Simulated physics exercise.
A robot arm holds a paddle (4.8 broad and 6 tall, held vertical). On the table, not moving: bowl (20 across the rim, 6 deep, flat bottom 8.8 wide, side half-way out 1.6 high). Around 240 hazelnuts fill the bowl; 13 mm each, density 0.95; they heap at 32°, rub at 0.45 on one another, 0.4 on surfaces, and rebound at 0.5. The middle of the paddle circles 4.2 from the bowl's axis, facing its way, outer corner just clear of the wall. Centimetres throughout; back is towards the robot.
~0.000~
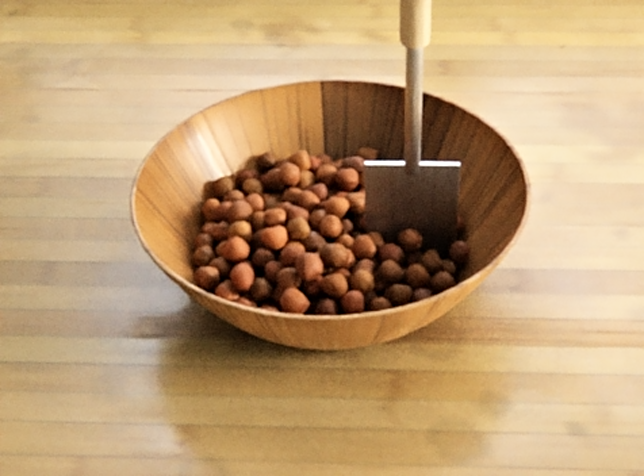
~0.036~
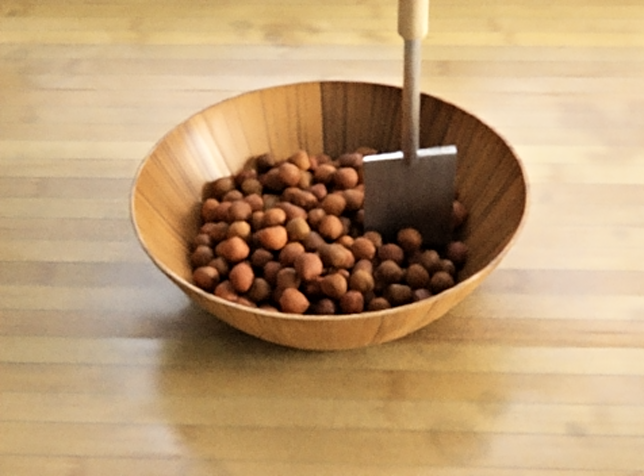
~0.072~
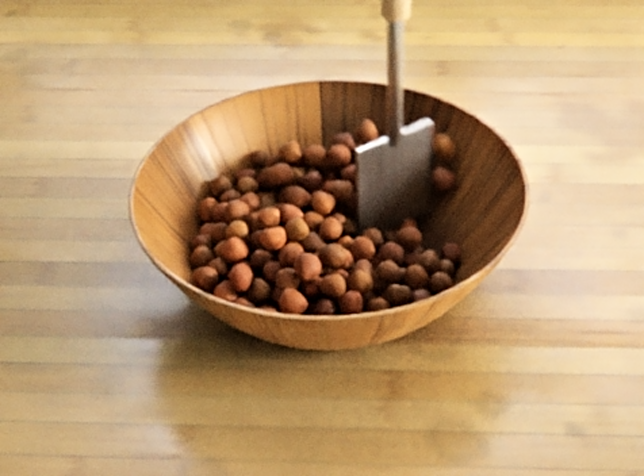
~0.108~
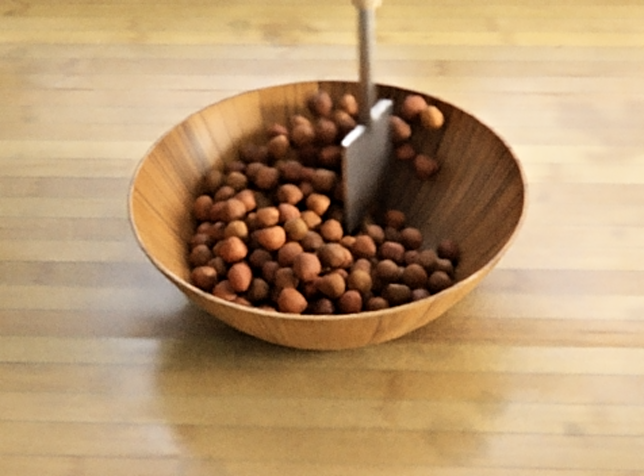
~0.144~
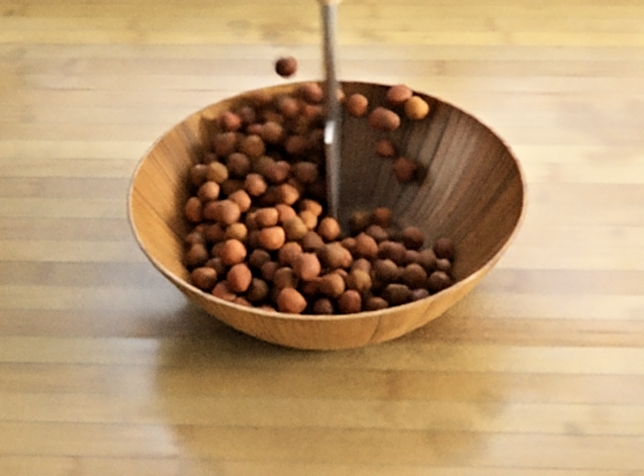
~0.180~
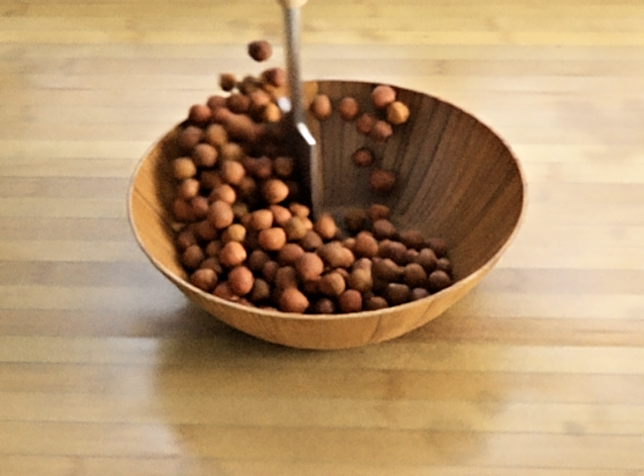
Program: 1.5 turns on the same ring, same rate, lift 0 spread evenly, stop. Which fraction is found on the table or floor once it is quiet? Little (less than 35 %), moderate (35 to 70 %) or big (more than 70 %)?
On the table or floor the share is little, less than 35 %.
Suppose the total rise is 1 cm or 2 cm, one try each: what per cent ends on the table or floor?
About 20 and 15 per cent.
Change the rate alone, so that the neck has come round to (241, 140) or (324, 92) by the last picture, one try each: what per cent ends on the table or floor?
About 55 and 15 per cent.
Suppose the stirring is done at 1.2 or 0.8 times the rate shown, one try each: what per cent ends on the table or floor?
About 35 and 15 per cent.
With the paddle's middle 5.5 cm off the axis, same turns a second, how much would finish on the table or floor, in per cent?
It would be near 25 per cent.
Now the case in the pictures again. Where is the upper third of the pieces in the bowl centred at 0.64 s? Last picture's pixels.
At about (331, 136).
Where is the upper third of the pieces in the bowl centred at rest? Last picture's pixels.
At about (237, 265).
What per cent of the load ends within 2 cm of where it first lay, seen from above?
Some 5 per cent.
By 0.41 s, 279° round, highest piece 9 above the table; 210 in the bowl, 20 on the table or floor, 13 in flight or on the tool.
By 0.64 s, 84° round, highest piece 8 above the table; 198 in the bowl, 44 on the table or floor, 1 in flight or on the tool.
By 0.95 s, 180° round, highest piece 6 above the table; 187 in the bowl, 56 on the table or floor.
By 1.65 s, 180° round, highest piece 6 above the table; 187 in the bowl, 56 on the table or floor.
Final count, 187 in the bowl, 56 on the table or floor. That is 23 % on the table or floor.
